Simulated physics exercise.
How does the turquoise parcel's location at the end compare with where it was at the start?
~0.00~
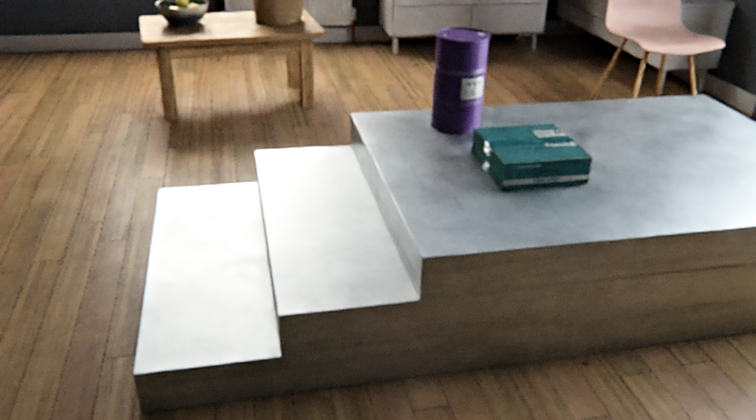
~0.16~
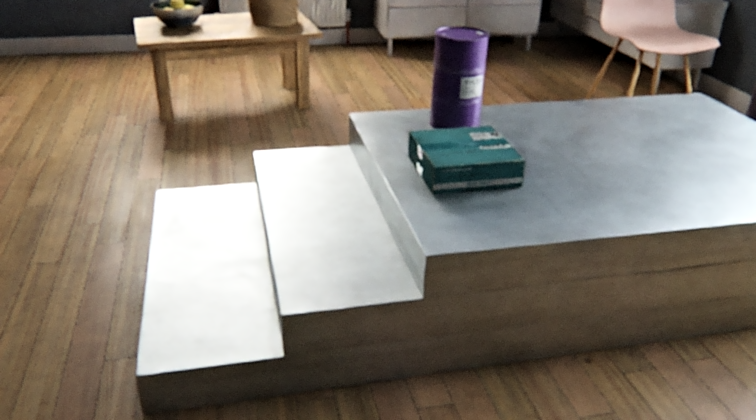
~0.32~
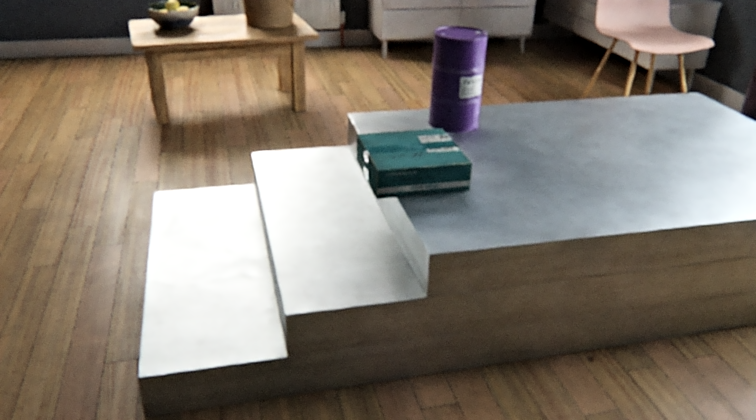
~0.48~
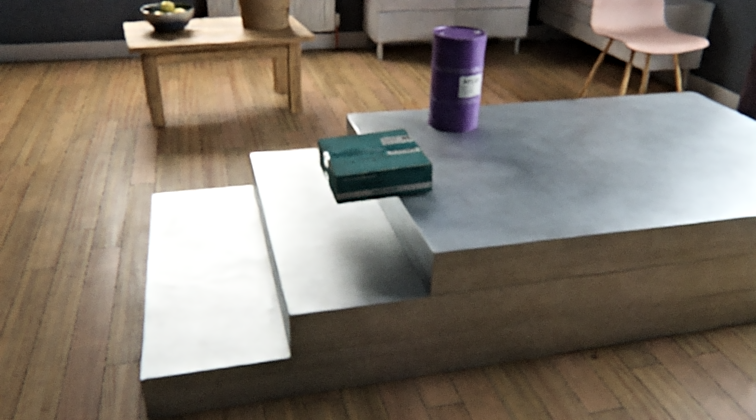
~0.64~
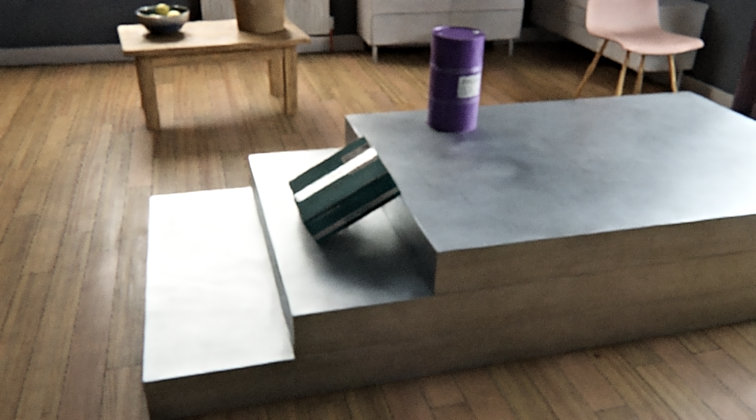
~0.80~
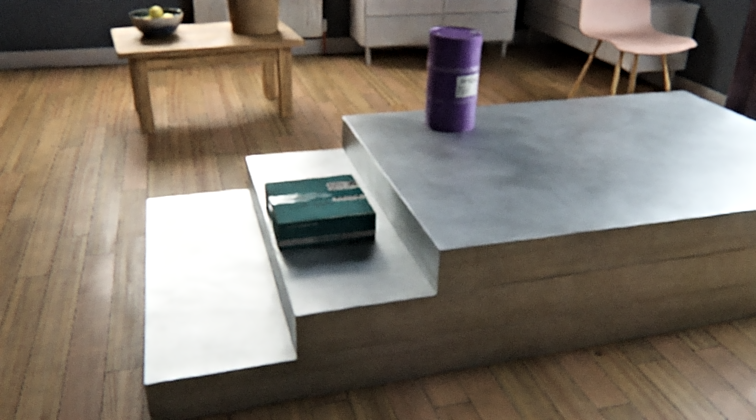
At the start it is on top of the platform, in front of the purple canister and slightly to its right. By the end it is farther left and lower, lying on the step just below the platform top.
